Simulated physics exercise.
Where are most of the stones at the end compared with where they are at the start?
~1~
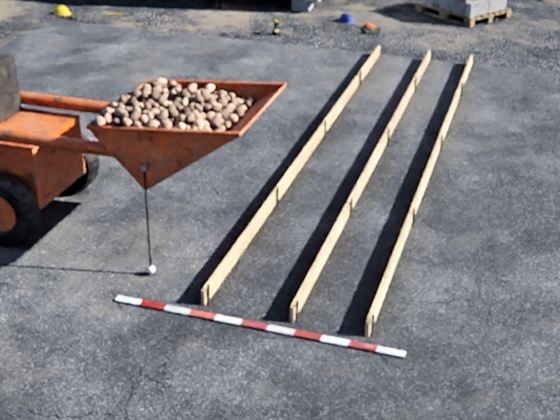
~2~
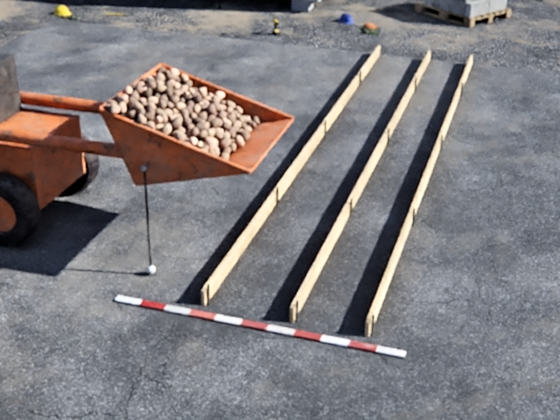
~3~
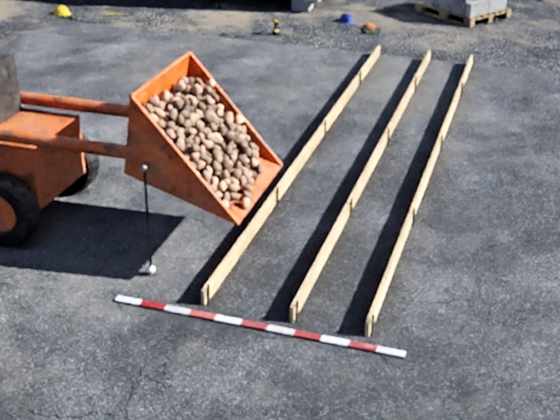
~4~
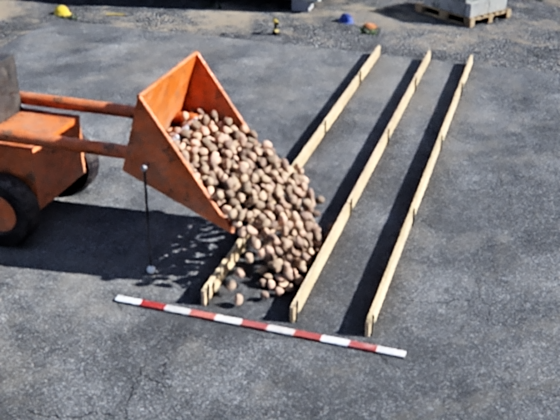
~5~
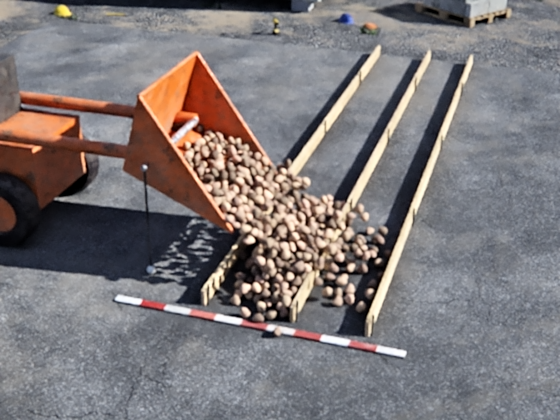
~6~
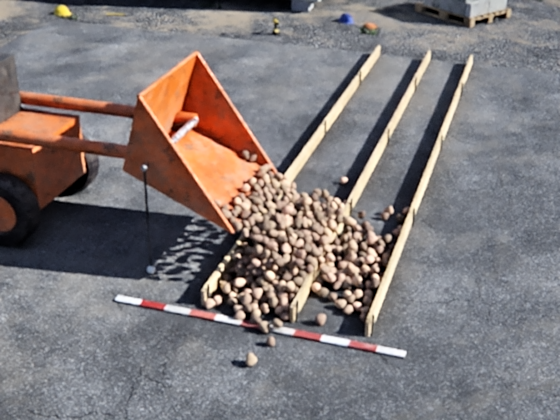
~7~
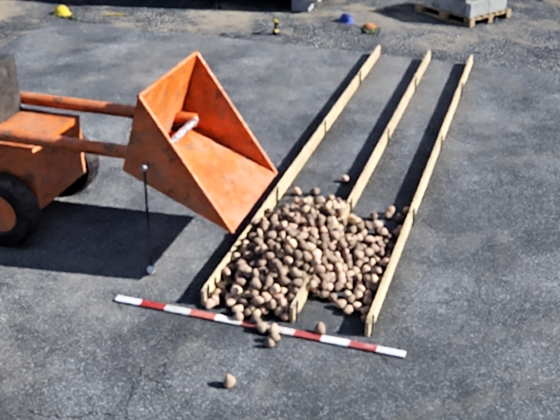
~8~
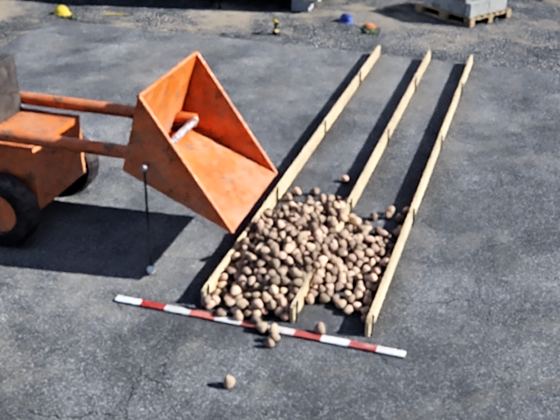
At the start the stones are heaped in the orange bucket on the left, and at the end most of them lie lower and further right, in a pile on the ground among the near ends of the planks.
